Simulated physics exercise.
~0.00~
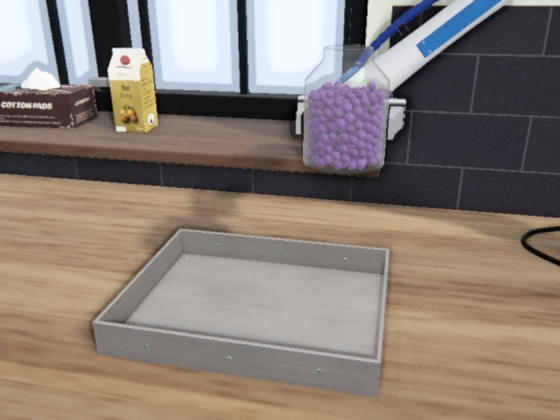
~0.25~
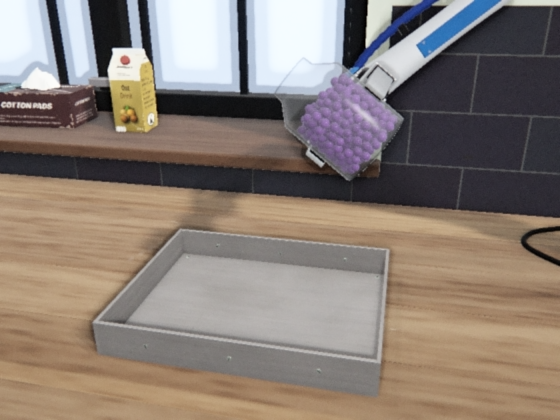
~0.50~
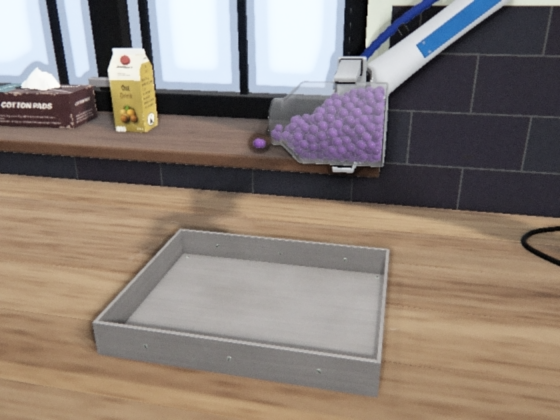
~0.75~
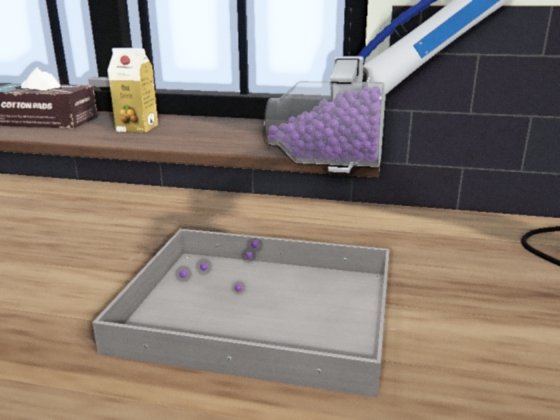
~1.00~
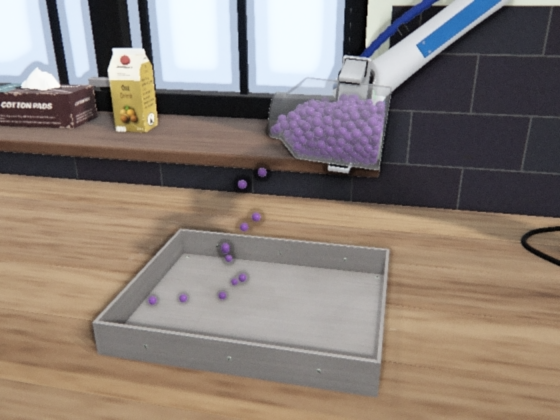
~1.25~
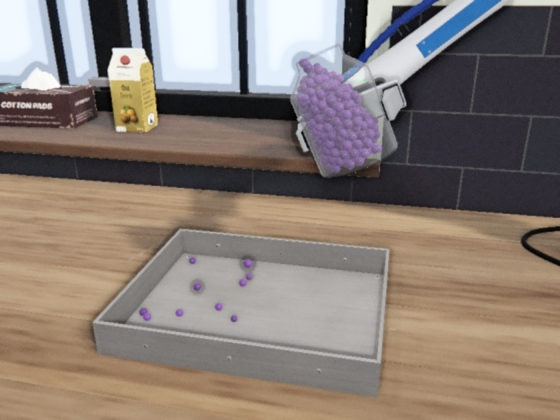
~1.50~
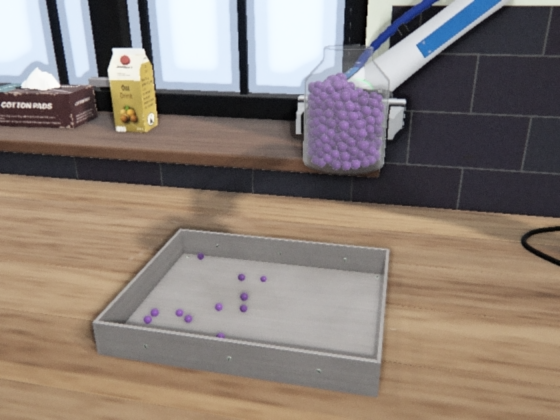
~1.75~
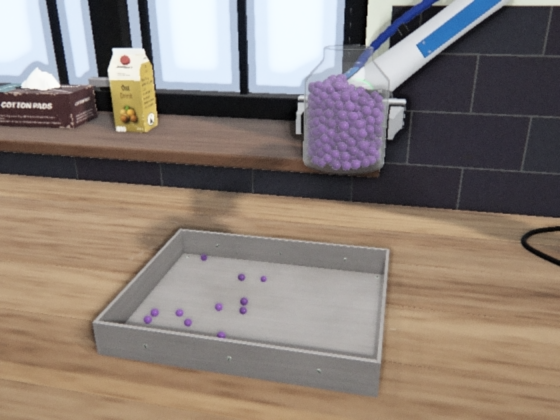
At first, a robot arm holds a clear jar nearly full of purple beads upright above a wooden counter, behind an empty gray tray. The arm tips the jar to the left until it lies on its side, and the beads slide toward its mouth. A bead slips out, and a few more drop into the tray, where they scatter. Another small trickle falls before the arm swings the jar back upright. In the end, the jar hangs still, with most of the beads inside and only a small scattering resting in the tray.
